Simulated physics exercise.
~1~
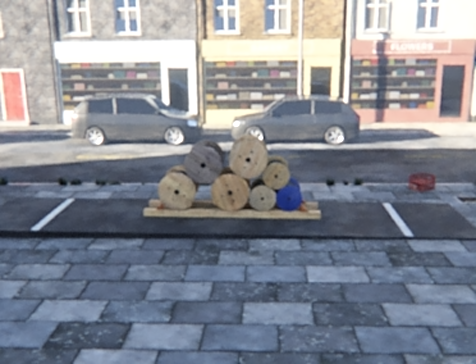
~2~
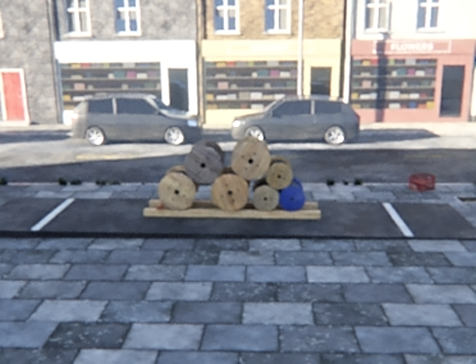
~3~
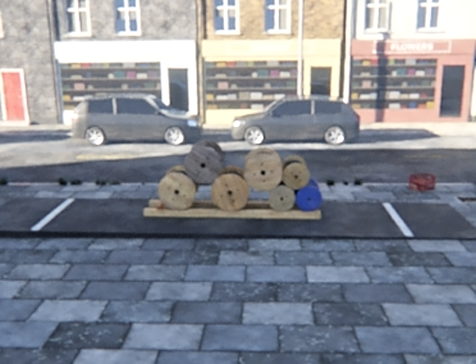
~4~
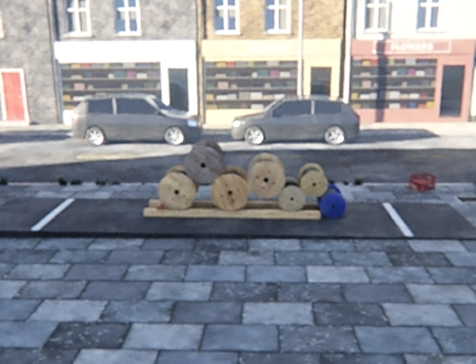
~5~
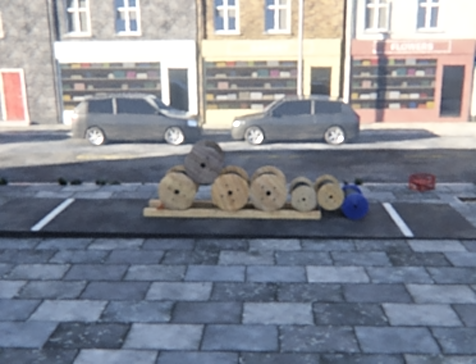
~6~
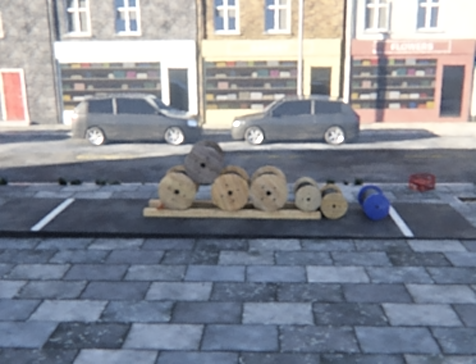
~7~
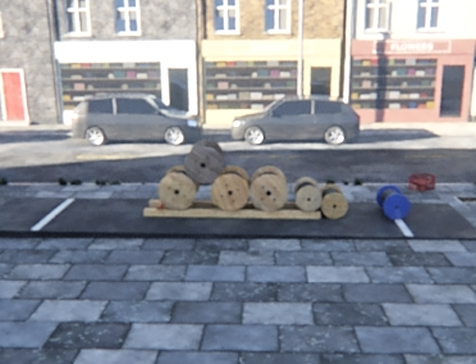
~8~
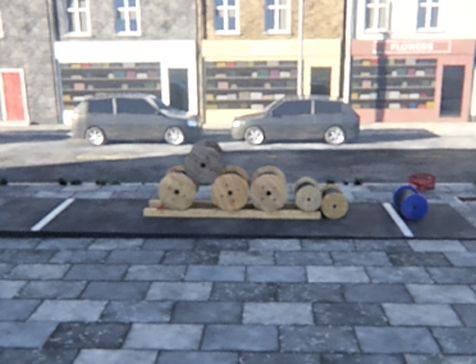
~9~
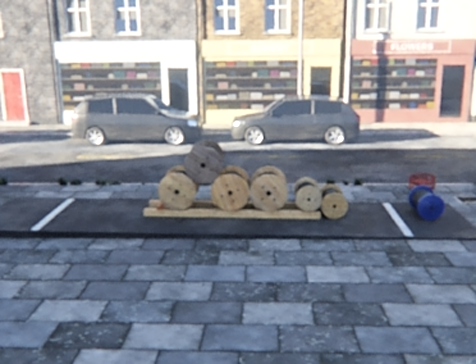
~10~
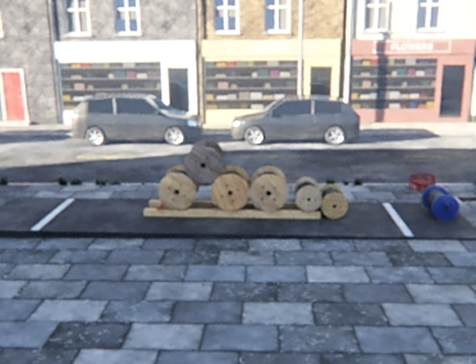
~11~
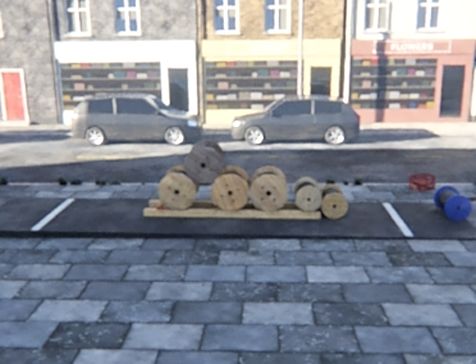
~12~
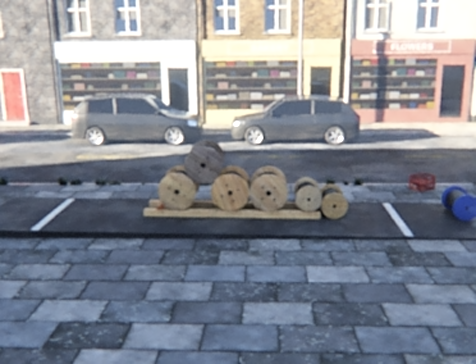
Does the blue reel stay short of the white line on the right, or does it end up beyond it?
It ends up beyond the white line, having rolled off the timbers and away to the right.
